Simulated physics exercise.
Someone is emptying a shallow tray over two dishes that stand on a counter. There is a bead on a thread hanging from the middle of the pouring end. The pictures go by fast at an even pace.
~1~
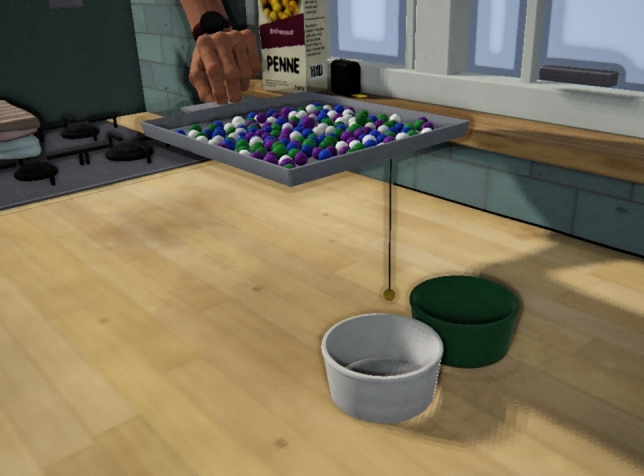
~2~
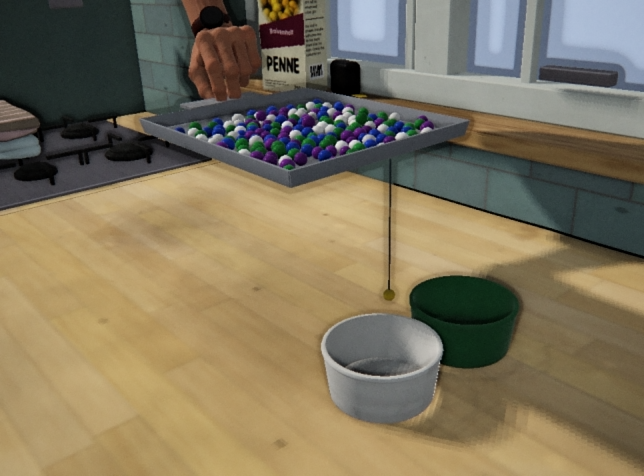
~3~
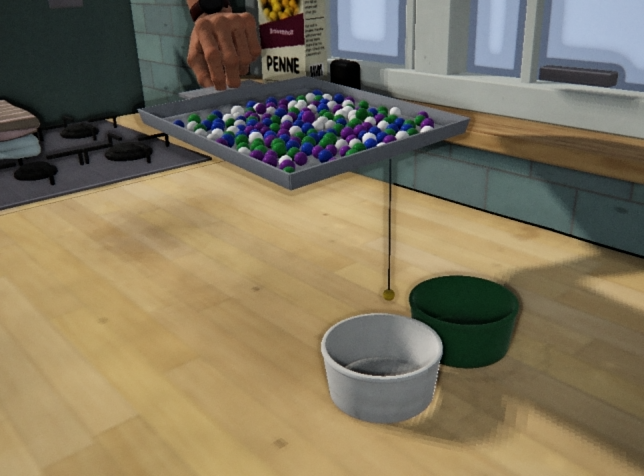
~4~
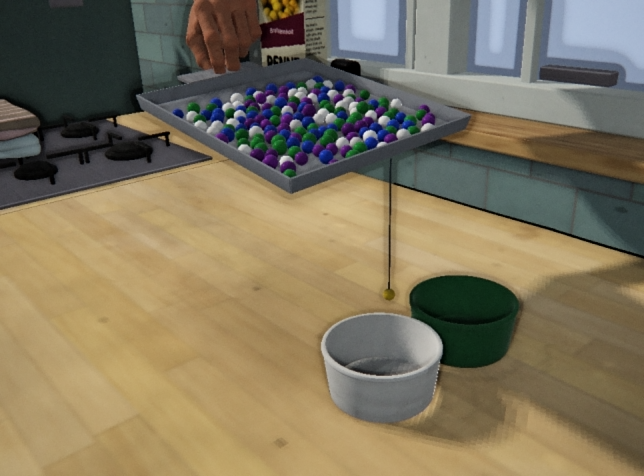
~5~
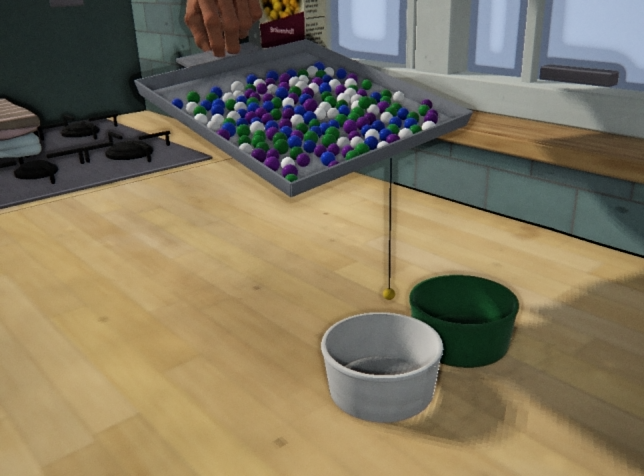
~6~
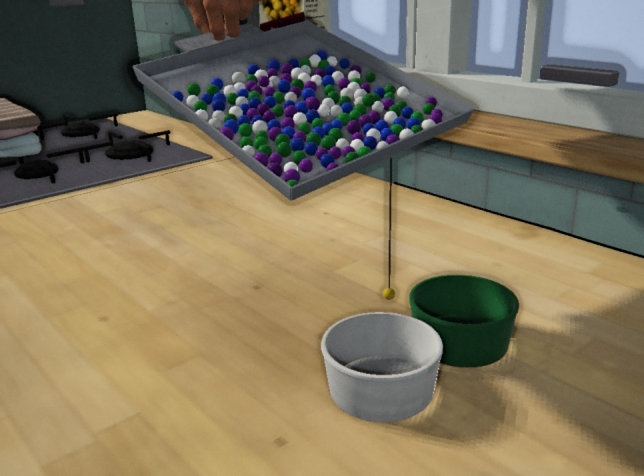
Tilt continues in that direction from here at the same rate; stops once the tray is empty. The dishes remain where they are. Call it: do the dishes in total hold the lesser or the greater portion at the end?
In total they hold the lesser portion.
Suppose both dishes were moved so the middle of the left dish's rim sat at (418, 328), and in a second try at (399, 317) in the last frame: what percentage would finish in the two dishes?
Roughly 20% on the first try and 10% on the second.
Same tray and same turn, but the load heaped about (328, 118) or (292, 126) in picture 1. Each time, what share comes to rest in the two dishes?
Roughly 50 and 40 percent, in that order.
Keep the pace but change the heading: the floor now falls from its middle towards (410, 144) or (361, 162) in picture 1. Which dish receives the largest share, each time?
I'd say the one to the right first, then the one to the left.
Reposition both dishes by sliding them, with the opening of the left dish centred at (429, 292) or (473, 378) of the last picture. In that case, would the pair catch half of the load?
Well, not up to half at the first spot and not up to half at the second.
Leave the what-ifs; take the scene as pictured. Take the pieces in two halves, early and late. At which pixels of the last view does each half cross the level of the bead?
First roughly (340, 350), then roughly (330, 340).
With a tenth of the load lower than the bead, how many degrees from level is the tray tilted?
Close to 80 degrees, I reckon.
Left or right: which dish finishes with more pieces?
The one to the left.
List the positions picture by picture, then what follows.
Corners of the pouring end near (290, 168) and (465, 121), level; middle of the load near (299, 133), round plastic beads; left dish near (426, 387); right dish near (506, 336); bead on its thread near (389, 295), in the first frame.
Corners of the pouring end near (290, 169) and (465, 120), level; middle of the load near (308, 134), in the second frame.
Corners of the pouring end near (290, 172) and (466, 118), tipped barely, lowest at the left corner; middle of the load near (308, 130), in the third frame.
Corners of the pouring end near (291, 176) and (467, 115), tipped a little, lowest at the left corner; middle of the load near (308, 123), in the fourth frame.
Corners of the pouring end near (291, 181) and (468, 111), tipped a little, lowest at the left corner; middle of the load near (311, 106), in the fifth frame.
Corners of the pouring end near (292, 185) and (470, 108), tipped clearly, lowest at the left corner; middle of the load near (313, 104), all but a few on the move; left dish near (425, 386); right dish near (506, 335), in the sixth frame.
Shortly afterwards, tray tipped steeply; all but a few on the tray; only a few in the left dish; only a few outside both; only a few in the air.
Next, tray tipped past a quarter turn; a little on the tray; near a quarter in the left dish; only a few in the right dish; near a third outside both; near a quarter in the air.
Some moments later, tray tipped past a quarter turn; near a third in the left dish; only a few in the right dish; near two thirds outside both.
In the end, tray tipped past a quarter turn; near a third in the left dish; only a few in the right dish; near two thirds outside both.
